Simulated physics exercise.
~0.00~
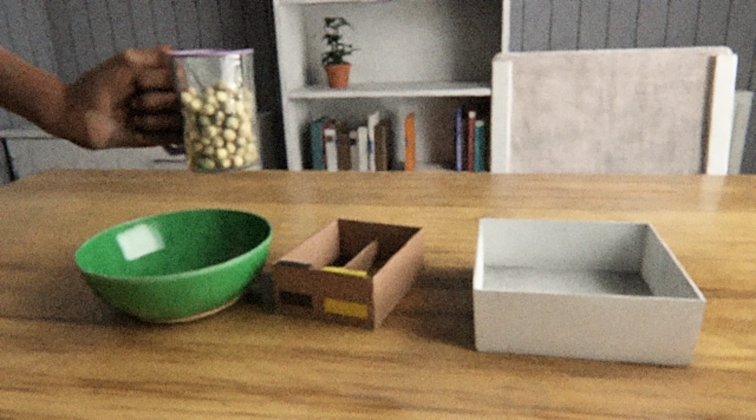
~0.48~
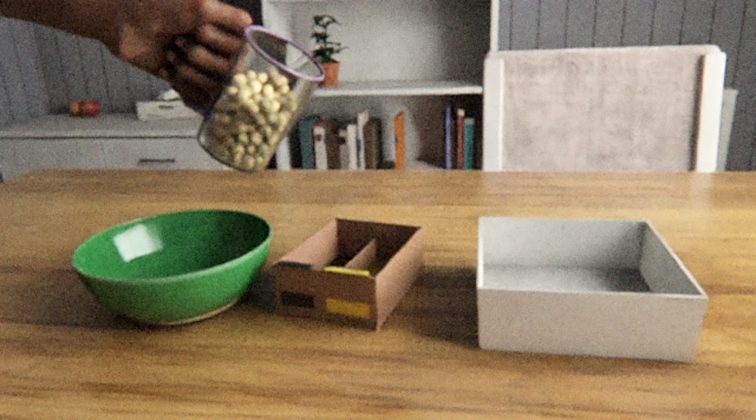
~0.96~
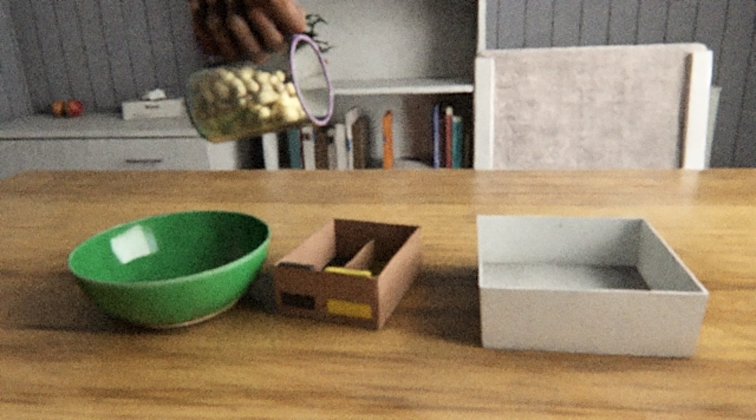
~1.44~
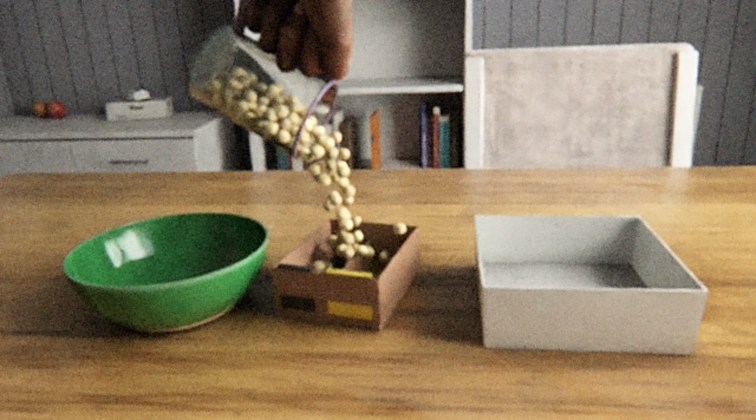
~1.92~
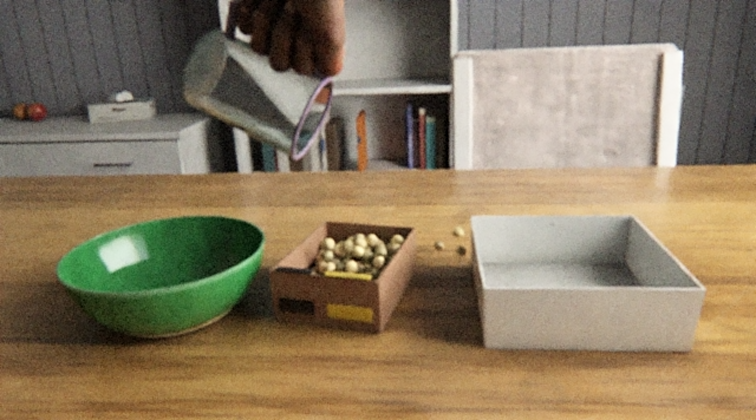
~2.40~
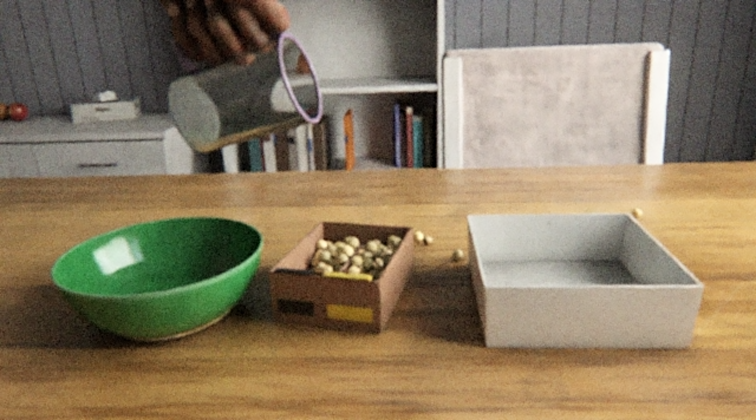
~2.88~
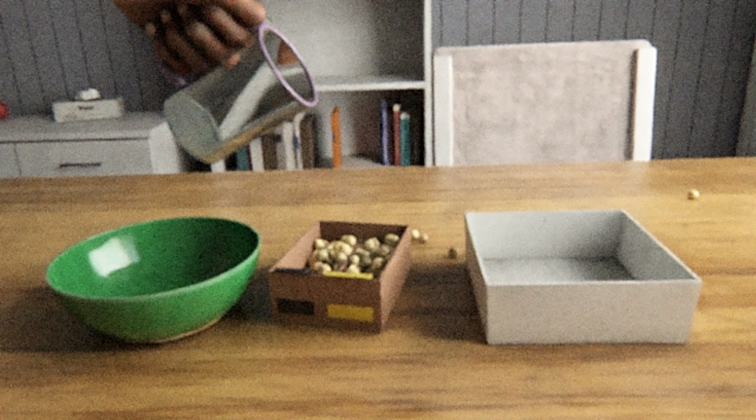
A hand holds a clear cup of macadamia nuts above a wooden table in a room with a bookshelf and a pale chair behind, seen from the front as the view drifts slightly sideways. On the table sit a green bowl at left, a small brown divided tin with black and yellow sections in the middle, and a white tin at right. The hand tips the cup rightward until the nuts pour into the divided tin, filling both sections. A few scatter onto the table, one rolling far right. The emptied cup tilts partly back, leaving bowl and white tin empty.
